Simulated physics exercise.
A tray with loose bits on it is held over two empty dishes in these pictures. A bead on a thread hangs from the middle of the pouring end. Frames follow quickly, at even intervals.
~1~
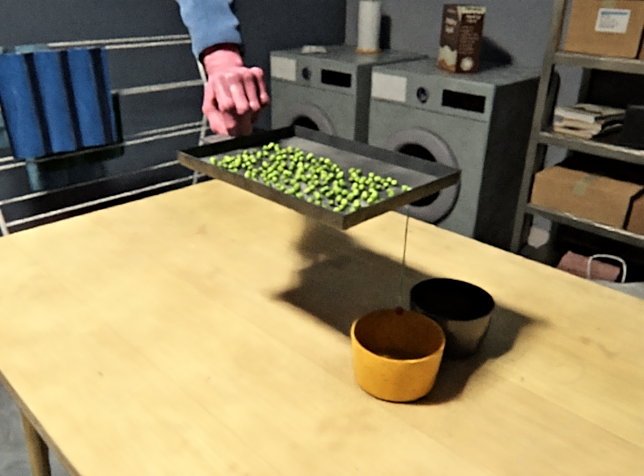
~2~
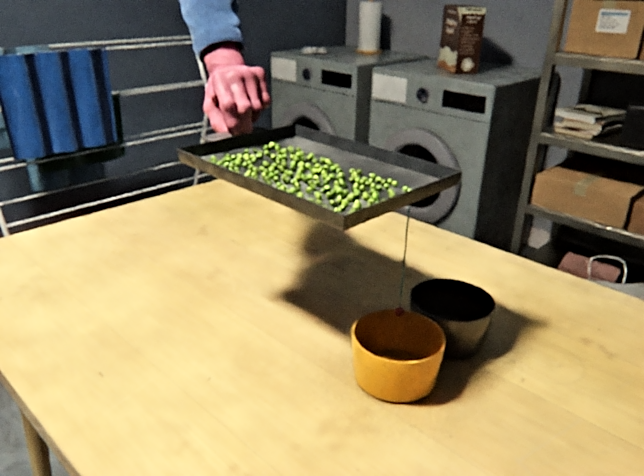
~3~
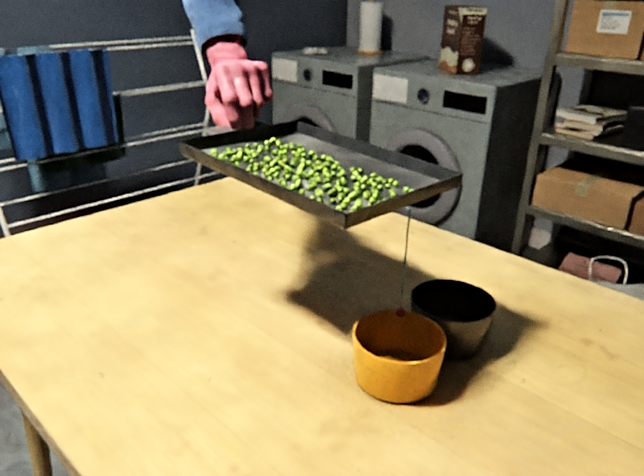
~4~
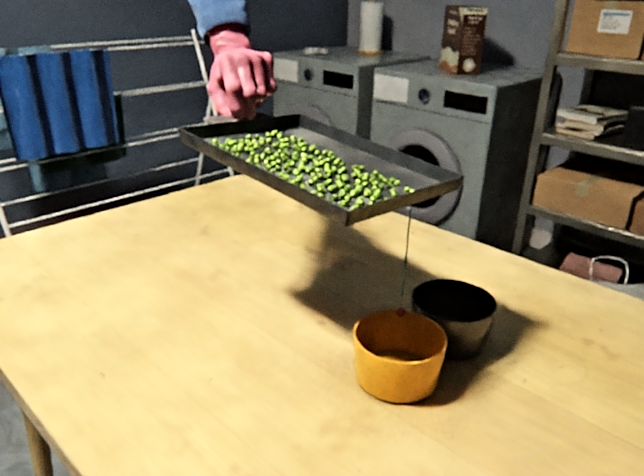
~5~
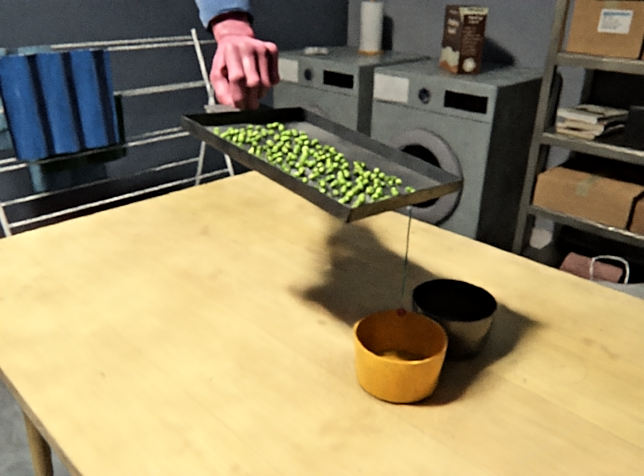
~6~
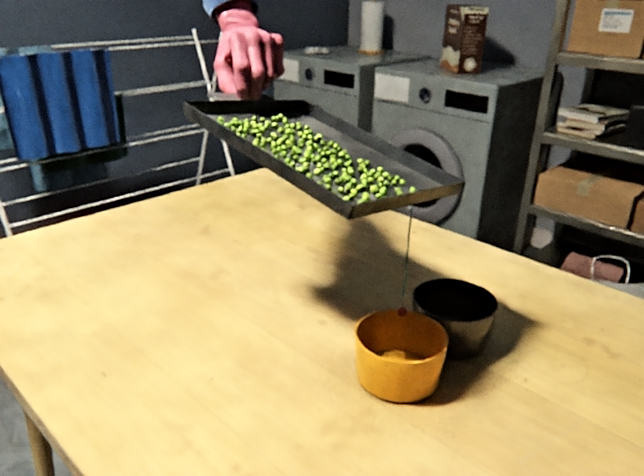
In the video, a hand holds a dark tray of small green peas above an orange dish and a black dish on a wooden table, then gradually raises the tray's far side, tilting it slightly toward the right front corner.
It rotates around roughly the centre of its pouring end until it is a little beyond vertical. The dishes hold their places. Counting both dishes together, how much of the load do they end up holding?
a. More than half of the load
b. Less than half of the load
The answer is a.
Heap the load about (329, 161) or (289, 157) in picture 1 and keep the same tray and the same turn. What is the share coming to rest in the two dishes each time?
About 100 %, then about 100 %.
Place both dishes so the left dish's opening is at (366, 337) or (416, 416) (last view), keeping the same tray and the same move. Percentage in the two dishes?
Trial 1 near 90 percent, trial 2 near 0 percent.
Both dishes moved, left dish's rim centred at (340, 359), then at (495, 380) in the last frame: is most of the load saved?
Earlier try a minority share, later try a minority share.
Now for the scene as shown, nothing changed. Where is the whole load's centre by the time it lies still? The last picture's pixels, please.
Resting centre, last frame: Roughly (450, 331).
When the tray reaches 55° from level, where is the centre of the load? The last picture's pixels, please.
(429, 190).
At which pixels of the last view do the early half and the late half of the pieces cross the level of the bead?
(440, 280), then (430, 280).
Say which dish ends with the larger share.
More ends up in the dish to the right.
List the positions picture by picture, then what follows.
The first frame shows corners of the pouring end at (344, 214) and (458, 170), level; middle of the load at (303, 178), dried peas; left dish at (434, 371); right dish at (486, 331); bead on its thread at (399, 311).
The second frame shows corners of the pouring end at (345, 214) and (459, 171), level; middle of the load at (304, 177).
The third frame shows corners of the pouring end at (346, 212) and (460, 173), tipped barely, lowest at the right corner; middle of the load at (305, 174).
The fourth frame shows corners of the pouring end at (348, 210) and (461, 176), tipped a little, lowest at the right corner; middle of the load at (306, 168).
The fifth frame shows corners of the pouring end at (350, 206) and (461, 178), tipped a little, lowest at the right corner; middle of the load at (308, 163).
The sixth frame shows corners of the pouring end at (353, 203) and (462, 180), tipped a little, lowest at the right corner; middle of the load at (312, 157); left dish at (437, 372); right dish at (489, 332).
Soon, tray tipped steeply; nearly all on the tray; a small part in the right dish; a stray few in the air.
A while on, tray tipped right over; about two thirds on the tray; about a quarter in the right dish; about a quarter in the air.
Towards the end, tray tipped past a quarter turn; nearly all in the right dish; a stray few outside both.
Finally, tray tipped past a quarter turn; none in the left dish; nearly all in the right dish; a stray few outside both.
